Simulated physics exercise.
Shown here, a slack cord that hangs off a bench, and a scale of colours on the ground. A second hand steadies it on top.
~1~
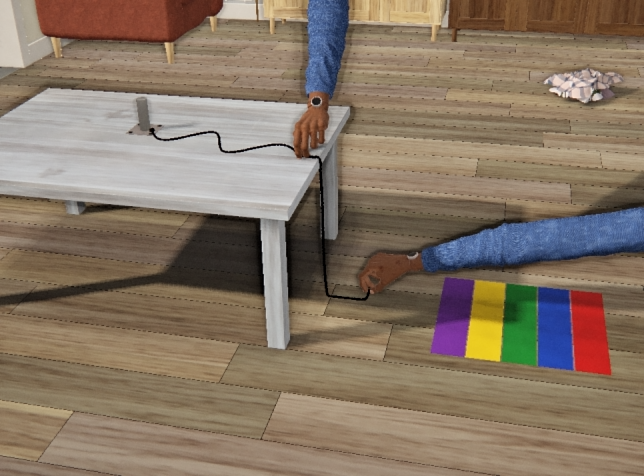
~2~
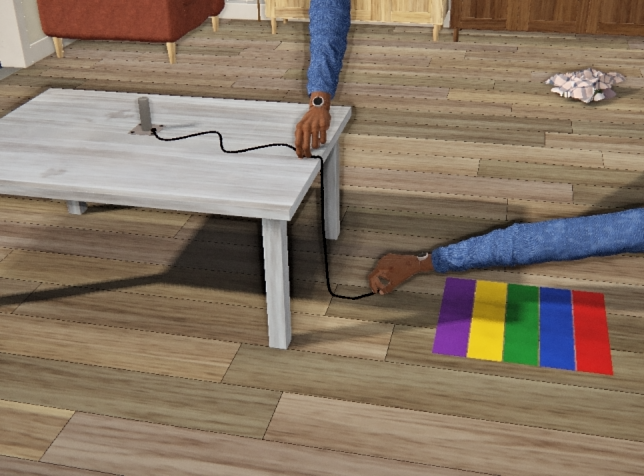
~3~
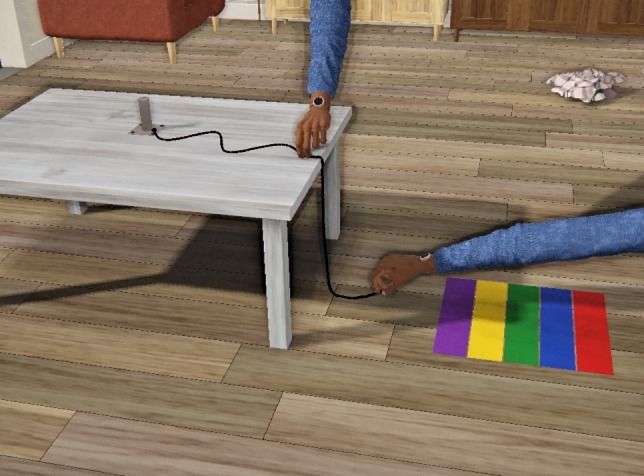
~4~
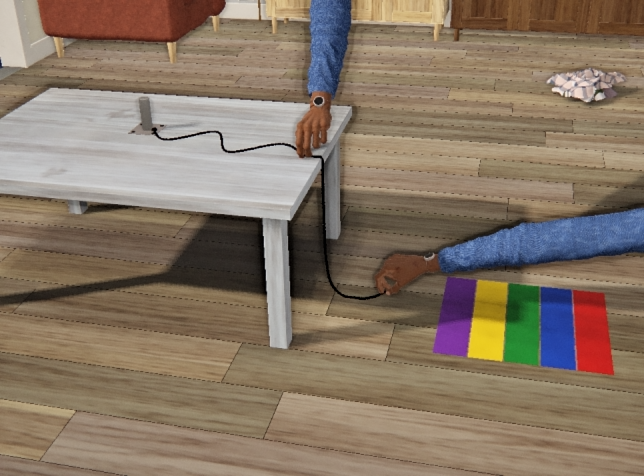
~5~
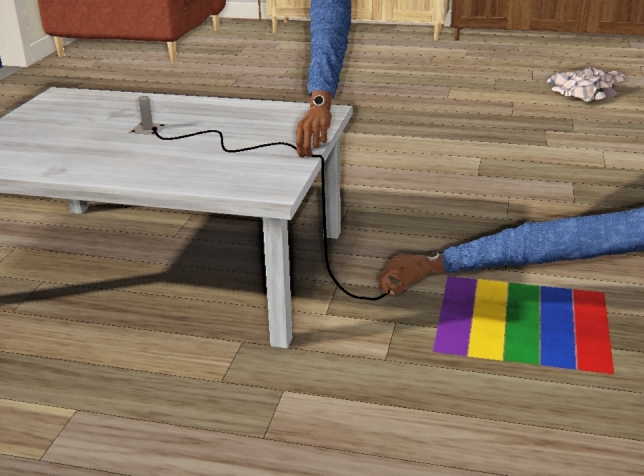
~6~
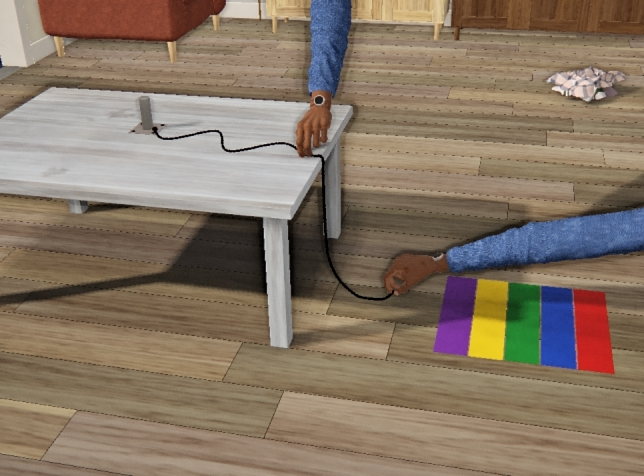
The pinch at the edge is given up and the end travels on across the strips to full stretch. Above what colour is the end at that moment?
It halts on the blue strip.
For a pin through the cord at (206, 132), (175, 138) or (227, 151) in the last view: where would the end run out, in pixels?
Try by try, around (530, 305), (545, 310) and (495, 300).
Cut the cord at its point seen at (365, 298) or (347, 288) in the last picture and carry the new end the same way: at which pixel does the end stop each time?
About (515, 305) and (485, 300).
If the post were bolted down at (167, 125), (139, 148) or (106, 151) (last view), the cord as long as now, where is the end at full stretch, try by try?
The places are (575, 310), (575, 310) and (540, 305).
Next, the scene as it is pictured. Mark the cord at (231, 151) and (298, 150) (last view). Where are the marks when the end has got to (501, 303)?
Near (288, 145) and (335, 188).
A little later, end near (501, 303); over yellow.
Next, end near (539, 307); over green.
When it is tight, end near (560, 309); over blue. Over blue.
